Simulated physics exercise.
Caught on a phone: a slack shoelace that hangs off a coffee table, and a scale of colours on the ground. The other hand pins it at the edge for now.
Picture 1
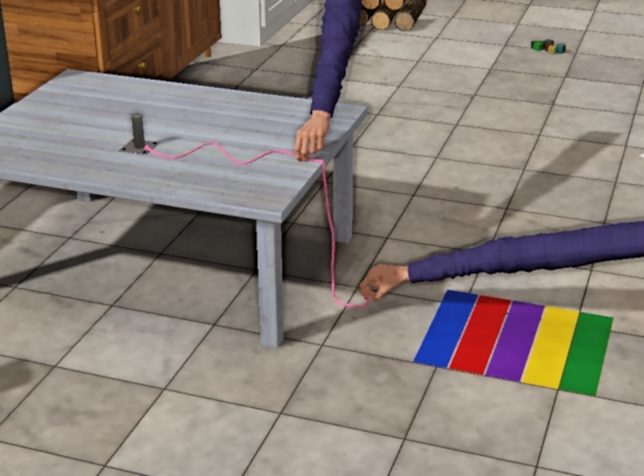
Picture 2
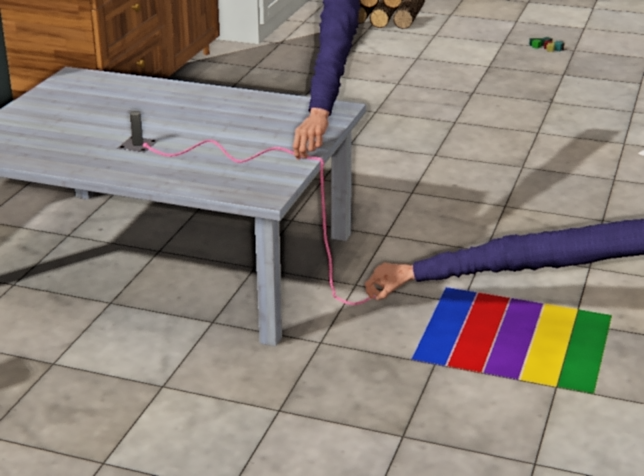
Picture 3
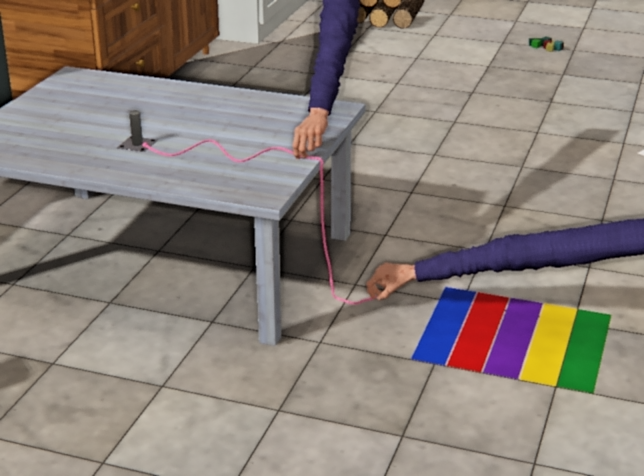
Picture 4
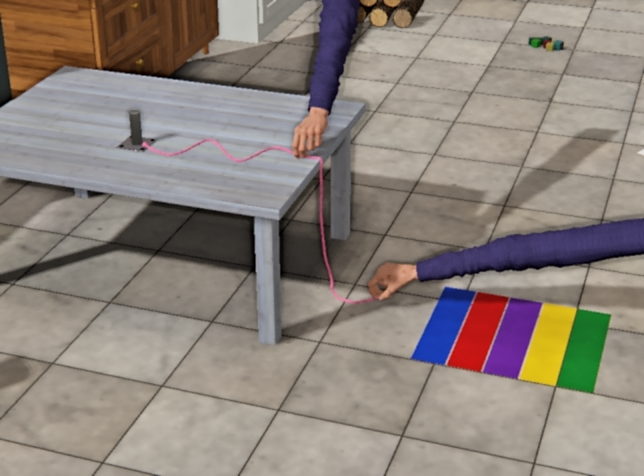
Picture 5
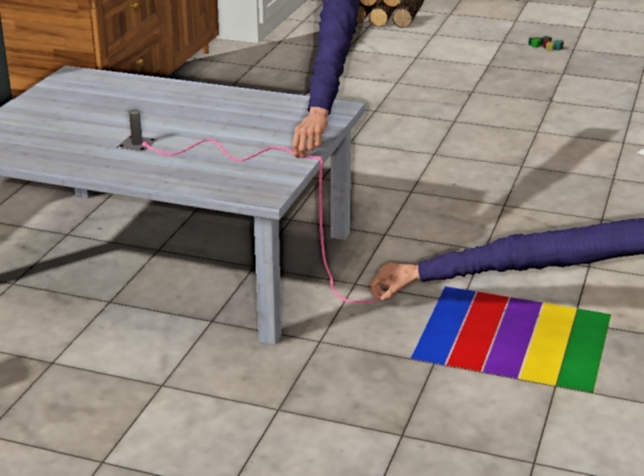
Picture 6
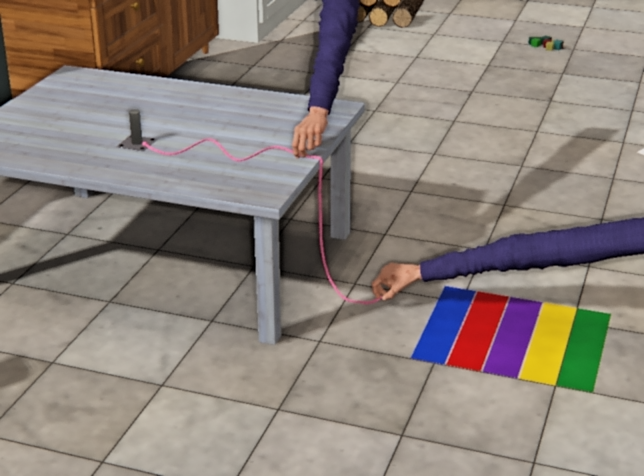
A pink shoelace hangs slack from the edge of a grey coffee table on a tiled floor, seen from above at an angle. It runs in a wavy line from a small dark post, under one purple-sleeved hand, down to another near blue, red, purple, yellow and green strips. The lower hand edges very slightly right with the lace, while everything else stays practically still.
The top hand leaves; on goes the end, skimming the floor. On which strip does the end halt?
The end stops over the yellow strip.
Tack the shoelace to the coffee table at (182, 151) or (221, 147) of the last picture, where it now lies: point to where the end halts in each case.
The places are (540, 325) and (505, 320).
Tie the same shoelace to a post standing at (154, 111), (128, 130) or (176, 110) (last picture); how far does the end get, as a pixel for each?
The places are (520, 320), (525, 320) and (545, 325).
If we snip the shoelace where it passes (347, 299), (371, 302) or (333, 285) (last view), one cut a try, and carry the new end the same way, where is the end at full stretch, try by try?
The places are (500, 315), (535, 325) and (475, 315).
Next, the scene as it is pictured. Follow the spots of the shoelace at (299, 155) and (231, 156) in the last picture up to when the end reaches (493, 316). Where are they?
The first at (331, 210), the second at (278, 156).
A little later, end near (493, 316); over red.
Next, end near (530, 322); over purple.
When it is tight, end near (551, 326); over yellow. It gets as far as the yellow strip.
